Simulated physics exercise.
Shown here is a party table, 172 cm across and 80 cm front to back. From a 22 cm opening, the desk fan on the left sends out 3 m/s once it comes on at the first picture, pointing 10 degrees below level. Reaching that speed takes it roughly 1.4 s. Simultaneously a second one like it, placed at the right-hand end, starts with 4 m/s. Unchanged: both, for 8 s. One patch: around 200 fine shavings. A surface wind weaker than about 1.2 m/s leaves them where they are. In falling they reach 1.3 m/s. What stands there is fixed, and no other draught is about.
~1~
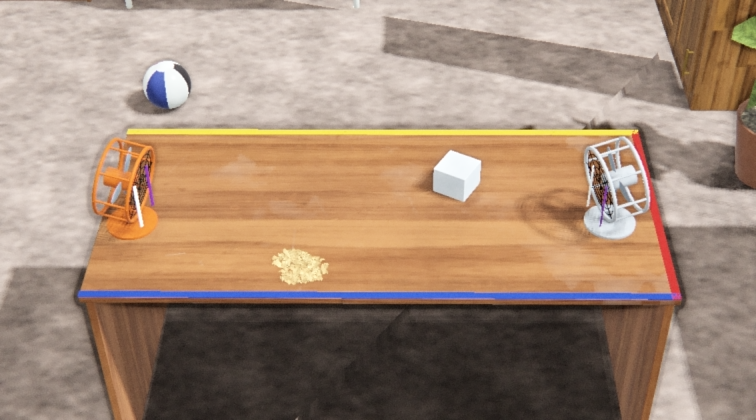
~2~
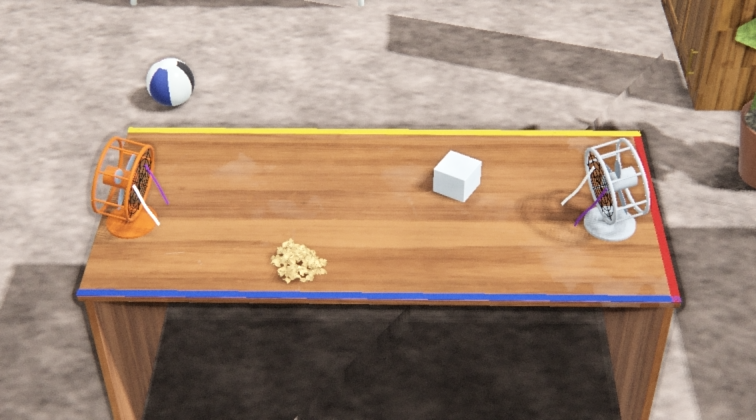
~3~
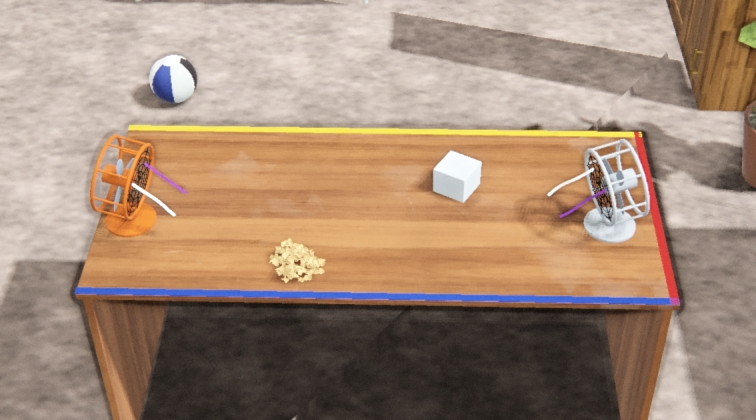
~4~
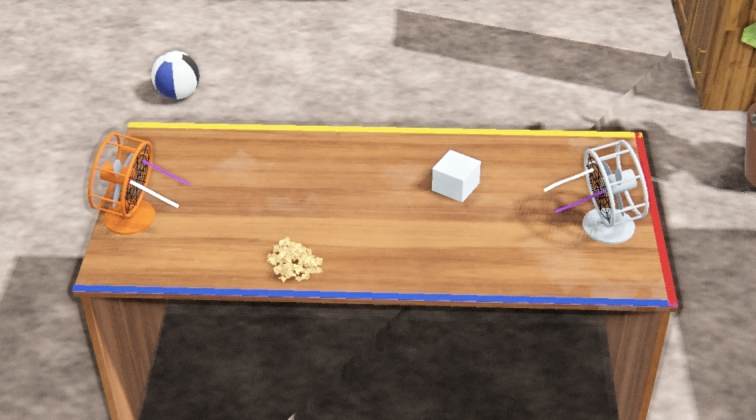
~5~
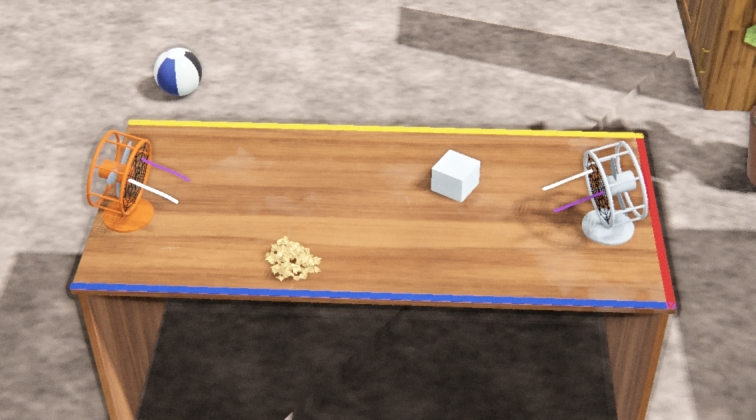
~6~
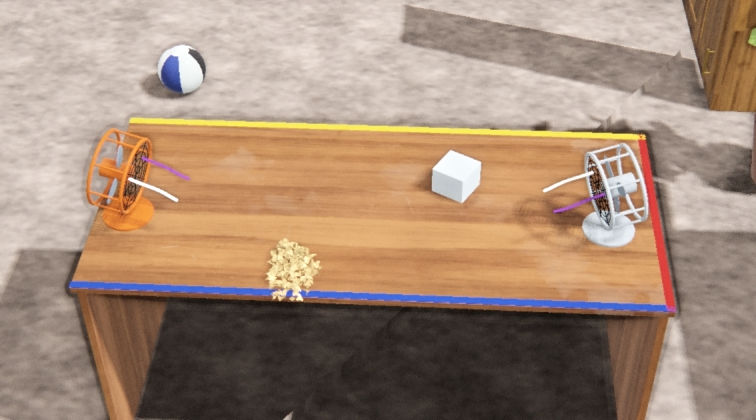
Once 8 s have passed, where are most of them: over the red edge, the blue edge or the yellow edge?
Over the blue edge.
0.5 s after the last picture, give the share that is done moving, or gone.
Near 80 %.
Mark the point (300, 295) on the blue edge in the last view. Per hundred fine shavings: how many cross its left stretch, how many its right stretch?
About 90 per cent left, about 5 per cent right.
Then, 0.5 s after the last picture, 96 % are over the blue edge, 0 % over the yellow edge and 0 % over the red edge; 82 % are gone or lie where they will stay.
Then, 1.5 s after the last picture, 100 % are over the blue edge, 0 % over the yellow edge and 0 % over the red edge; 100 % are gone or lie where they will stay.
Then, 3.3 s after the last picture, 100 % are over the blue edge, 0 % over the yellow edge and 0 % over the red edge; 100 % are gone or lie where they will stay.
Then, 6.9 s after the last picture, at the end, 100 % are over the blue edge, 0 % over the yellow edge and 0 % over the red edge.
